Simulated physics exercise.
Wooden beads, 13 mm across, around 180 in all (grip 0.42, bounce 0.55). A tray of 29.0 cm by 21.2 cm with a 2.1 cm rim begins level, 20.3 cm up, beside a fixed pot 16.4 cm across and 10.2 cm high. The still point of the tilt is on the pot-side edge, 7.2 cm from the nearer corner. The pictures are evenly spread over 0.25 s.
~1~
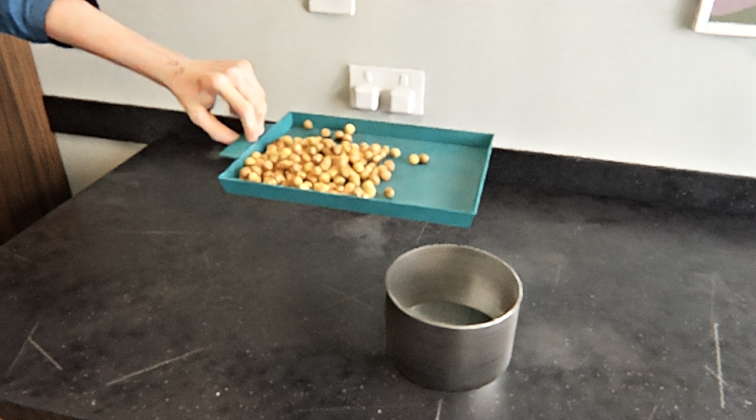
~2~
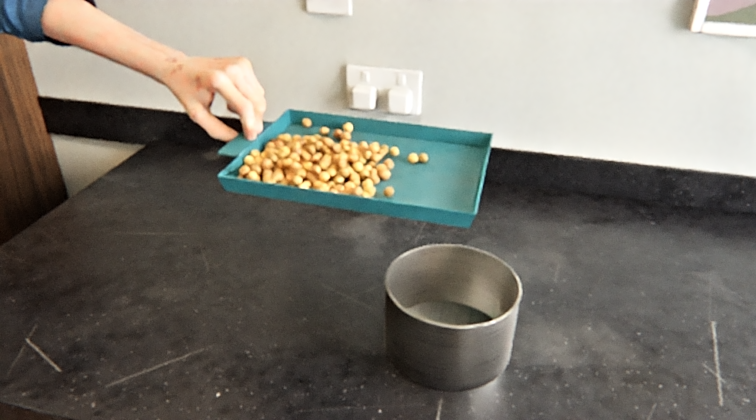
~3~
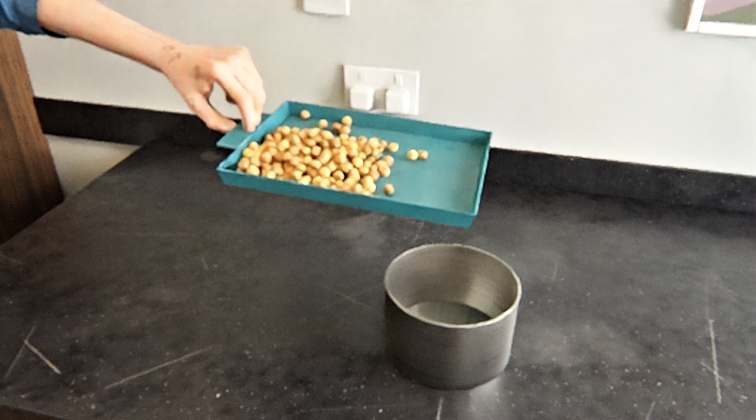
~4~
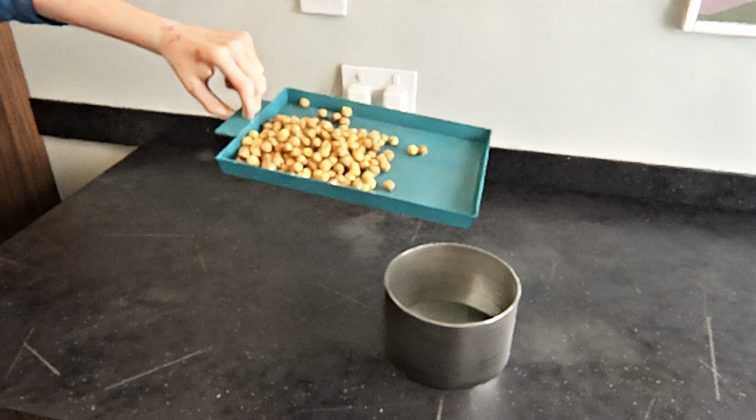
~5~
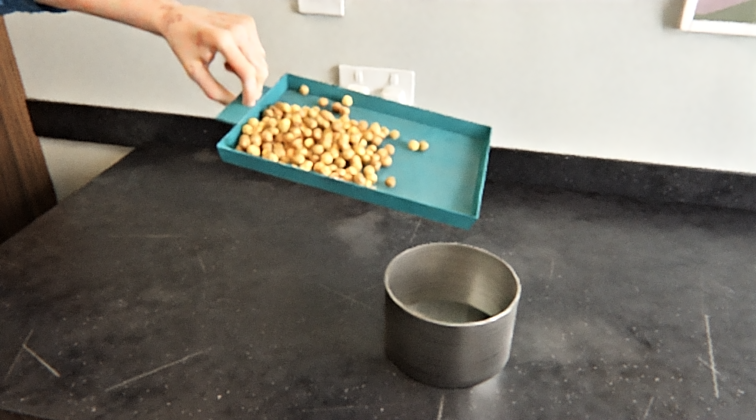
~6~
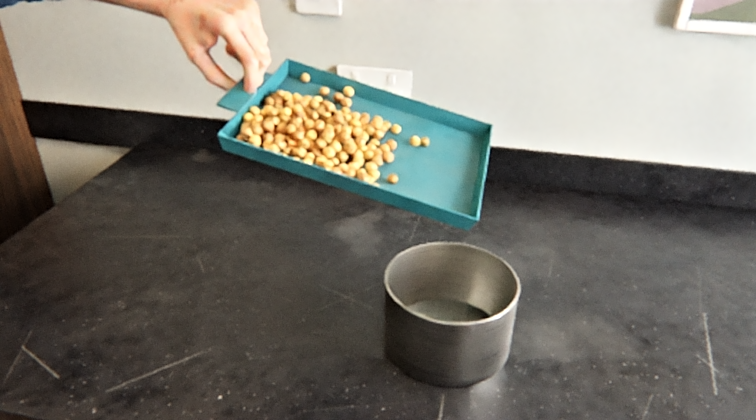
On a dark countertop, a hand raises the left end of a teal tray of beads.
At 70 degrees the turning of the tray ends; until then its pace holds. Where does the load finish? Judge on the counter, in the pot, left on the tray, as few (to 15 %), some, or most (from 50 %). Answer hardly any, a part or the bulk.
On the counter: A part; in the pot: A part; left on the tray: A part.
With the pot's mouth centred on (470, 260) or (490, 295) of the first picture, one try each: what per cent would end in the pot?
Some 20 and 70 per cent.
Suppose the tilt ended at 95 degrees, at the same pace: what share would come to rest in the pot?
It would be near 60 per cent.
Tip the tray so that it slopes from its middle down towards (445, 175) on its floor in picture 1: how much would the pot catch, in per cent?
Some 5 per cent.
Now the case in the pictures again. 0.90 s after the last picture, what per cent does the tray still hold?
Roughly 55 per cent.
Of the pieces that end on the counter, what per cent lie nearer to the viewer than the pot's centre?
About 80 per cent.
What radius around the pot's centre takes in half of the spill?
Some 24 cm.
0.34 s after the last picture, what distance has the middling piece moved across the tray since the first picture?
About 9 cm.
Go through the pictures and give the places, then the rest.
Tray tilt 0 degrees, front corners at (224, 176) and (471, 211); middle of the pieces at (321, 169); pot at (453, 282), in the first frame.
Tray tilt 1 degrees, front corners at (224, 174) and (471, 211); middle of the pieces at (321, 167), in the second frame.
Tray tilt 3 degrees, front corners at (223, 167) and (471, 211), lowest corner right front; middle of the pieces at (320, 162), in the third frame.
Tray tilt 7 degrees, front corners at (223, 156) and (472, 213), lowest corner right front; middle of the pieces at (320, 154), in the fourth frame.
Tray tilt 11 degrees, front corners at (223, 145) and (473, 214), lowest corner right front; middle of the pieces at (321, 145), in the fifth frame.
Tray tilt 15 degrees, front corners at (225, 133) and (474, 216), lowest corner right front; middle of the pieces at (322, 137); pot at (452, 279), in the sixth frame.
Then, 0.34 s after the last picture, tilt 42 degrees; the tray holds 100 %, the pot 0 %.
Then, 0.56 s after the last picture, tilt 60 degrees; the tray holds 85 %, the pot 0 %.
Then, 0.90 s after the last picture, tilt 70 degrees; the tray holds 55 %, the pot 15 %.
In the end, counter 30 %, pot 35 %, tray 35 %.
